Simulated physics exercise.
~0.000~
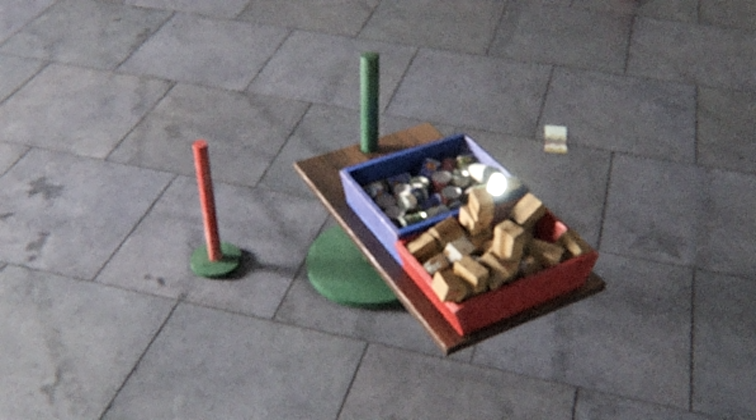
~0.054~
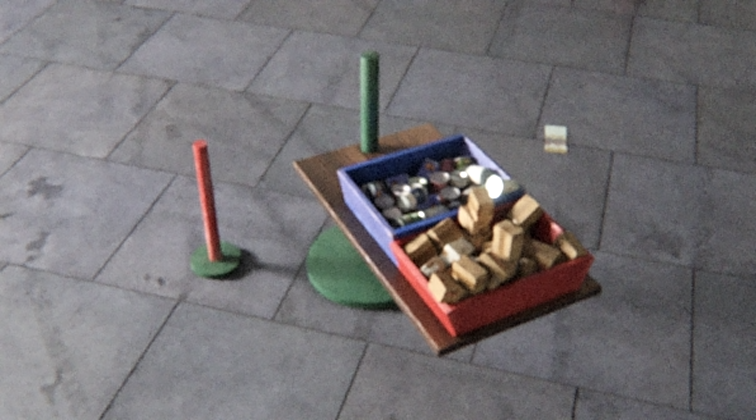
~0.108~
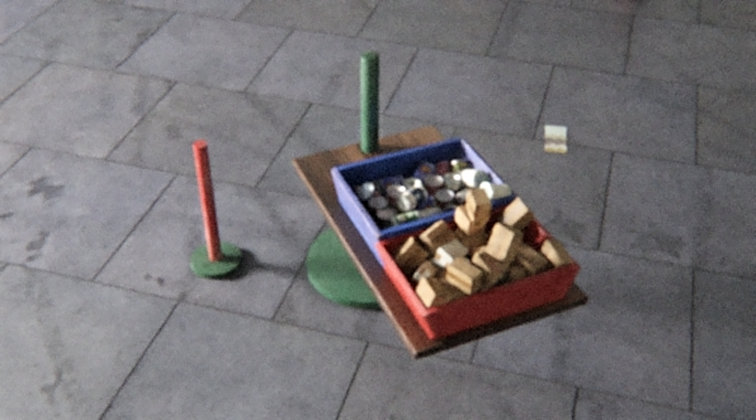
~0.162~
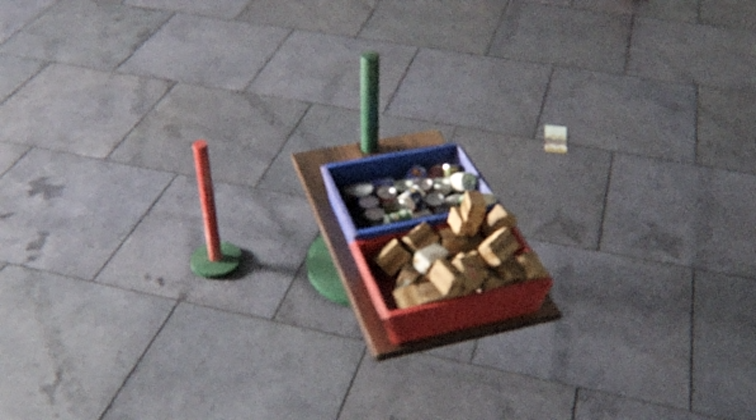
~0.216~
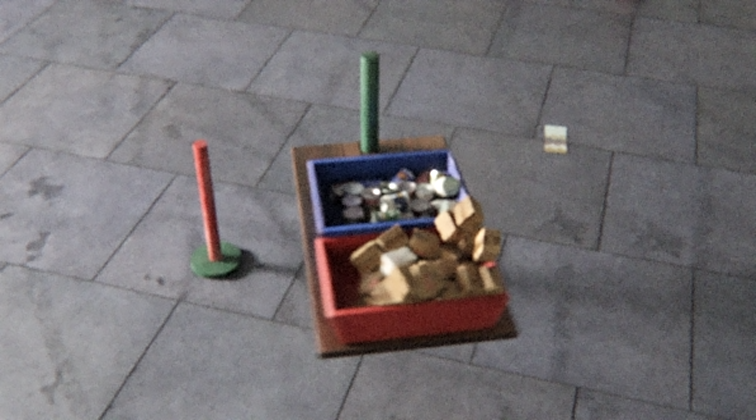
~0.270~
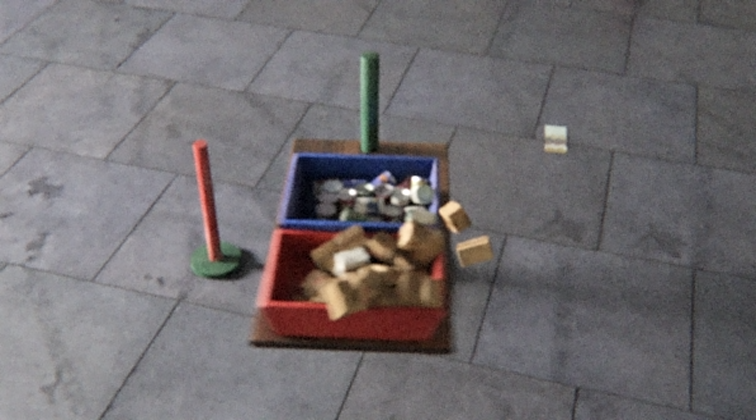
A brown board carrying a blue tray of small tins and a red tray heaped with wooden blocks sits on a green base and post, seen from above on grey paving. A red post stands at left, and a small pale object lies at right. The board swings leftward, gathering speed, and a few blocks leave the red tray's right side while the camera stays still.
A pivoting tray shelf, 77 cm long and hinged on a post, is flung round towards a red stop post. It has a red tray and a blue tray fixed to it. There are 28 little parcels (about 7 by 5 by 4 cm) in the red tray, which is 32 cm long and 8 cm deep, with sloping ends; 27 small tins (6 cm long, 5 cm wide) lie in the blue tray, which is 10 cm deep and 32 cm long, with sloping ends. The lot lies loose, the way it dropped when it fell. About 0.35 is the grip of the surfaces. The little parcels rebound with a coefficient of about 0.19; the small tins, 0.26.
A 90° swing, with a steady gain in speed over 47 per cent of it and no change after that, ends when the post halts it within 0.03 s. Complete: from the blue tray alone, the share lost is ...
... less than a sixth.
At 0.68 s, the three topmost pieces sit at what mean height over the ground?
Height, averaged: Around 68 cm.
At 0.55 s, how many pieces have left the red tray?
At that moment the red tray count out stands near 4.
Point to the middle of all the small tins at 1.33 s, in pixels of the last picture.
Centre: Around (253, 164) px.
After 0.47 s, the shelf hits the red post.
After 0.55 s, red tray 24 in, 4 out and blue tray 27 in, 0 out.
After 0.68 s, red tray 21 in, 7 out and blue tray 27 in, 0 out.
After 0.89 s, red tray 19 in, 9 out and blue tray 26 in, 1 out.
Final count (at 1.33 s), red tray 19 in, 9 out and blue tray 26 in, 1 out. Asked share, 1 of 27, 4 per cent.
